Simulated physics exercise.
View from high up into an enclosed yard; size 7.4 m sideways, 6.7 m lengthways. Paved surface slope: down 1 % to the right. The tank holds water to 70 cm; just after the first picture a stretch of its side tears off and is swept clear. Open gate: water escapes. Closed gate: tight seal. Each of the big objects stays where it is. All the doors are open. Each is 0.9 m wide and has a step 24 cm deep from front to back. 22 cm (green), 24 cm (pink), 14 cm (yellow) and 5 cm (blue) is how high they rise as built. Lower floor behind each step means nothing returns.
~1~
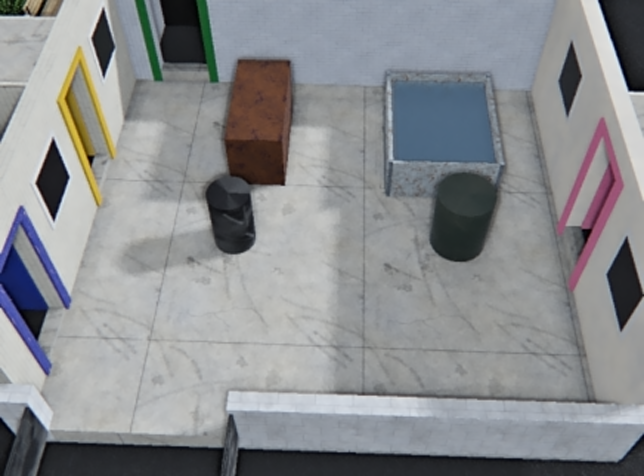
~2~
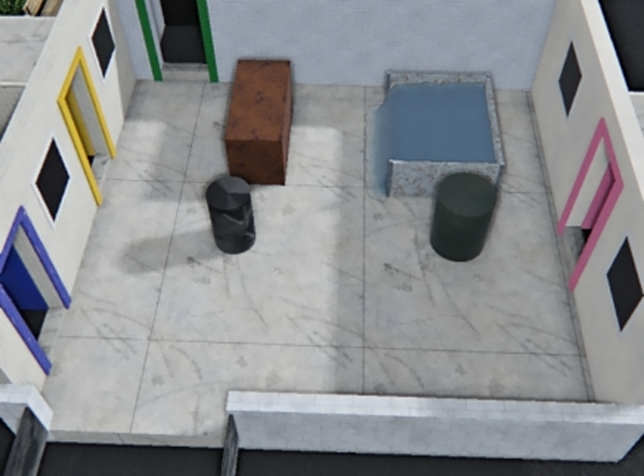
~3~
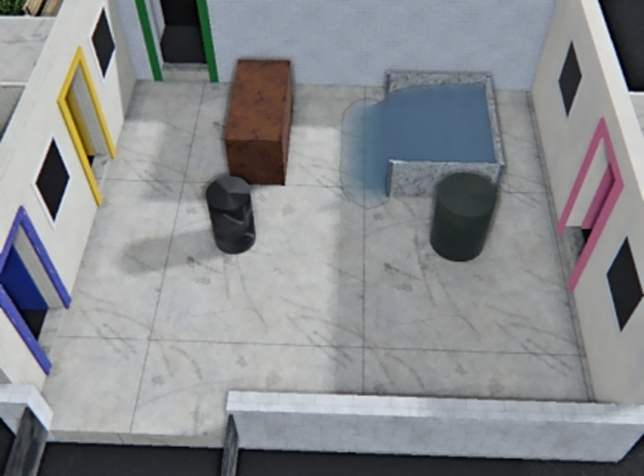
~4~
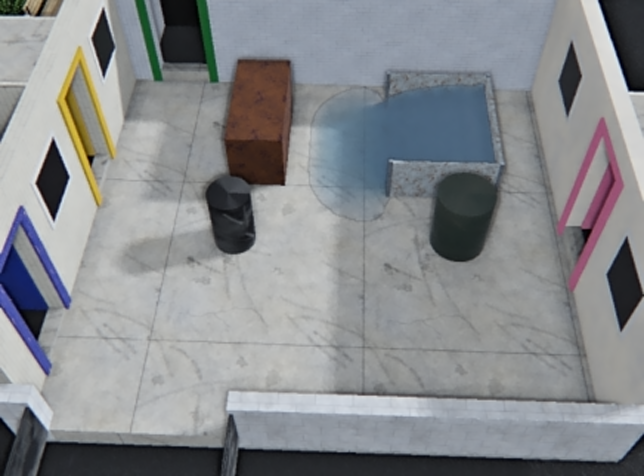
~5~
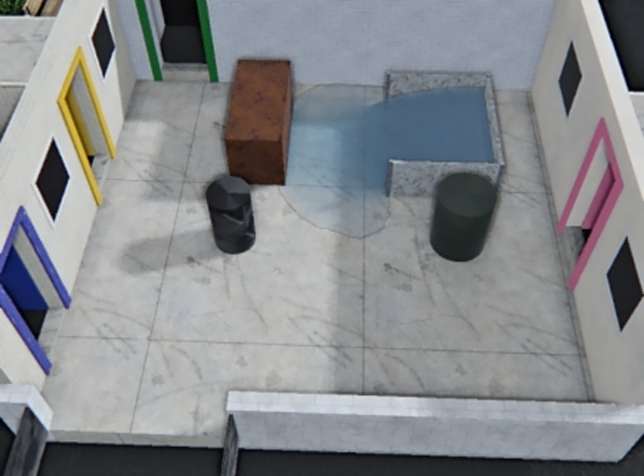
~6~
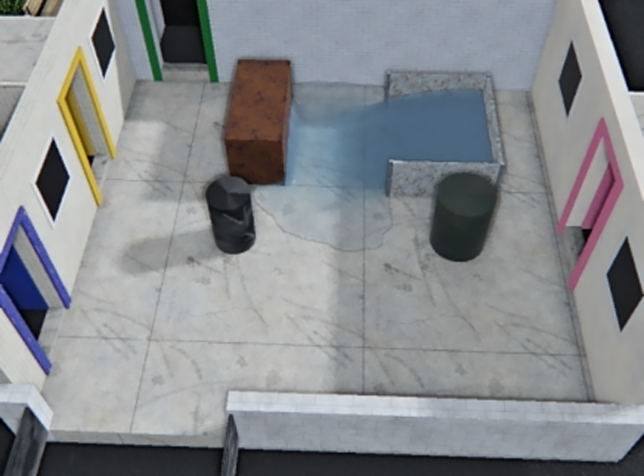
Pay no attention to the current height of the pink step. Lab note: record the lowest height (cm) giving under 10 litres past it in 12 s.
Lowest height: 7 cm.
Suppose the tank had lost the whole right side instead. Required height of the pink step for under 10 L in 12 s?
Then something near 11.5 cm.
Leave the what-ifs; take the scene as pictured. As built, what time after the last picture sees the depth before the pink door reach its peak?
At roughly 11.0 s.
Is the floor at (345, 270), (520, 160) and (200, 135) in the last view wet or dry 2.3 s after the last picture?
Listed order - soaked through, unwetted, soaked through.
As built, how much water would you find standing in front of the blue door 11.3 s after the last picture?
The depth there is around 1.5 cm.
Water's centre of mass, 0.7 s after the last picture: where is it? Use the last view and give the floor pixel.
I'd say around (366, 149).
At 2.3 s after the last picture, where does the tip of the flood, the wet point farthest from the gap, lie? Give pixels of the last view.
Around pixel (118, 414).
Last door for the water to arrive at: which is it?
Door: Pink.
Then, 0.7 s after the last picture water covers 20 % of the floor, deepest (48 cm) near (309, 85); it has not reached the pink door.
Then, 2.3 s after the last picture water covers 55 % of the floor, deepest (22 cm) near (133, 93); it has not reached the pink door.
Then, 11.3 s after the last picture water covers 90 % of the floor, deepest (10 cm) near (603, 433); 9 cm at the pink door, 0 litres in over its 24 cm step.
At the pink door as built, the water peaked near 10 cm, 10.9 s after the last picture.
Run again over the same 12 s with other heights there, 20 litres in over 6 cm, 5 litres over 8 cm. The limit of 10 litres is kept from about 7 cm up.
